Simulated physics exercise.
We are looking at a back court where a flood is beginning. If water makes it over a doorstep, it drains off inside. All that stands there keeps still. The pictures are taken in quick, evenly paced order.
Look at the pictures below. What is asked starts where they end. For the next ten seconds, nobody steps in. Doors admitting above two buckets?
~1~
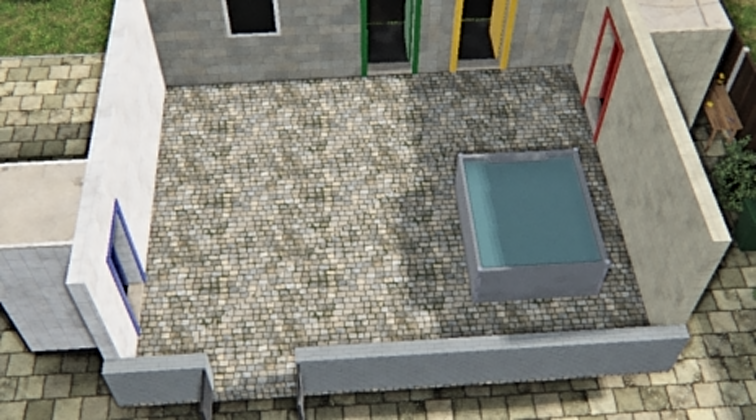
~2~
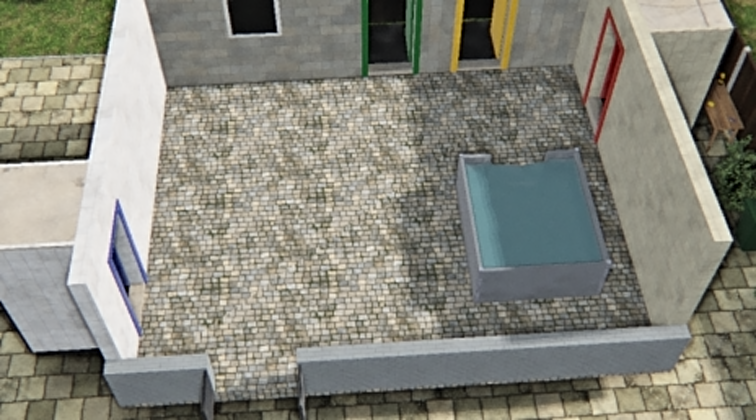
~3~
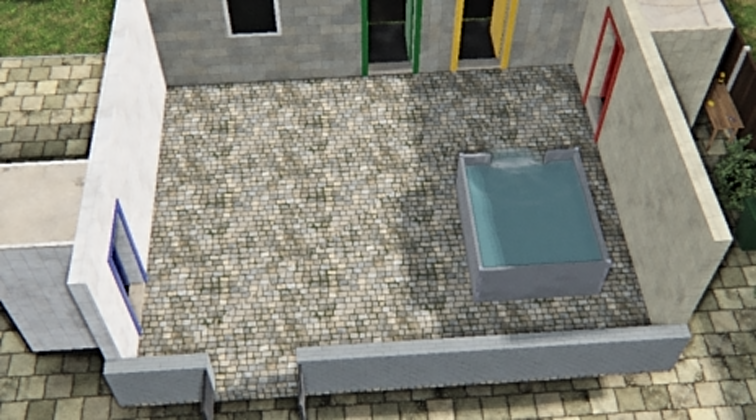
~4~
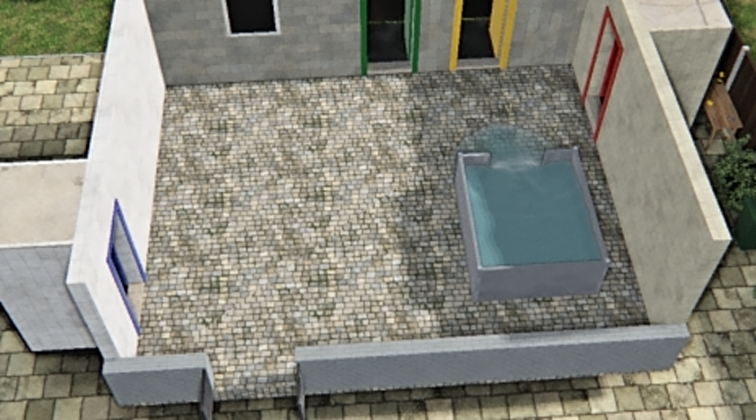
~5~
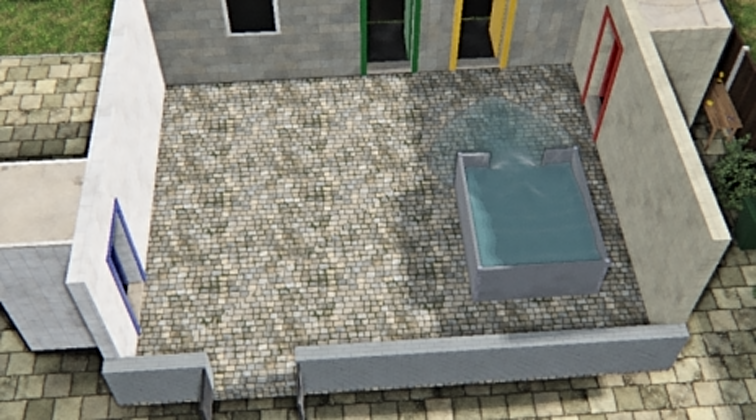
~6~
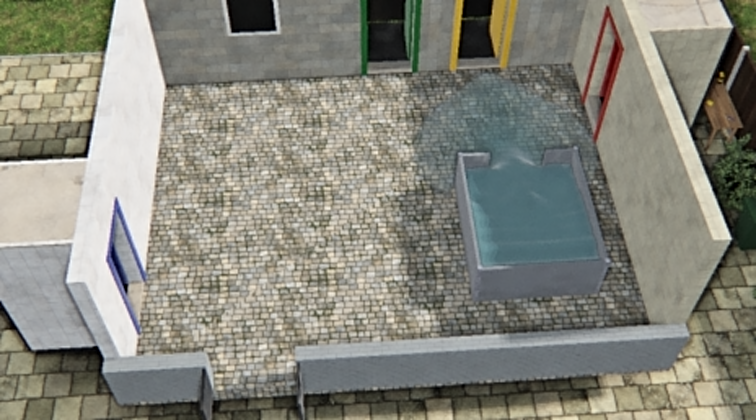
Green door: Over two buckets. Blue door: Two buckets or fewer. Yellow door: Over two buckets. Red door: Two buckets or fewer.
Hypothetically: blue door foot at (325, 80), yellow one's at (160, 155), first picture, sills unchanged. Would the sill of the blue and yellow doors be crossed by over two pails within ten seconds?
Blue: Exceeds the limit; yellow: Exceeds the limit.
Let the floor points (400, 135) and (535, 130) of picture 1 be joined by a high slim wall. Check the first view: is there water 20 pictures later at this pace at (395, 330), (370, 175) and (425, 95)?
In order: Untouched, soaked, soaked.
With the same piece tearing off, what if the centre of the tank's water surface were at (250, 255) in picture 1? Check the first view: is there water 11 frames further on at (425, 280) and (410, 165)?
Point 1: Not wet; point 2: Not wet.
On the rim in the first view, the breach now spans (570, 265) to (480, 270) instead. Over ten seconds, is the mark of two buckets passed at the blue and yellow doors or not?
My reading: The blue door lets more in; the yellow door takes more.
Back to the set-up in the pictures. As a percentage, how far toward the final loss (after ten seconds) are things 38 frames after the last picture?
I'd put it at 80 per cent.
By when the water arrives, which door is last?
I'd go with the door marked blue.
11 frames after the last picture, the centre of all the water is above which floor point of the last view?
My reading is close to (508, 181).
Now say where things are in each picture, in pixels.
The first frame shows the water tank at (530, 210) is whole and still.
In the second frame, the front is at a hidden place, out from the gap on the water tank's far side.
In the third frame, water pours out on the water tank's far side and has run to (523, 150).
In the fourth frame, water pours out on the water tank's far side and has run to (489, 128).
In the fifth frame, water pours out on the water tank's far side and has run to (492, 98).
In the sixth frame, water pours out on the water tank's far side and has run to (494, 76).
A moment on, water covers 25 % of the floor; the green door wet at the sill, nothing in, the blue door not reached, the yellow door over two buckets in, the red door wet at the sill, nothing in.
Next, water covers 25 % of the floor; the green door over two buckets in, the blue door not reached, the yellow door far over two buckets in, the red door wet at the sill, nothing in.
Then, water covers 35 % of the floor; the green door over two buckets in, the blue door not reached, the yellow door far over two buckets in, the red door wet at the sill, nothing in.
Later, water covers 60 % of the floor; the green door over two buckets in, the blue door wet at the sill, nothing in, the yellow door far over two buckets in, the red door wet at the sill, nothing in.
In the end, water covers 85 % of the floor; the green door over two buckets in, the blue door under two buckets in, the yellow door far over two buckets in, the red door wet at the sill, nothing in.
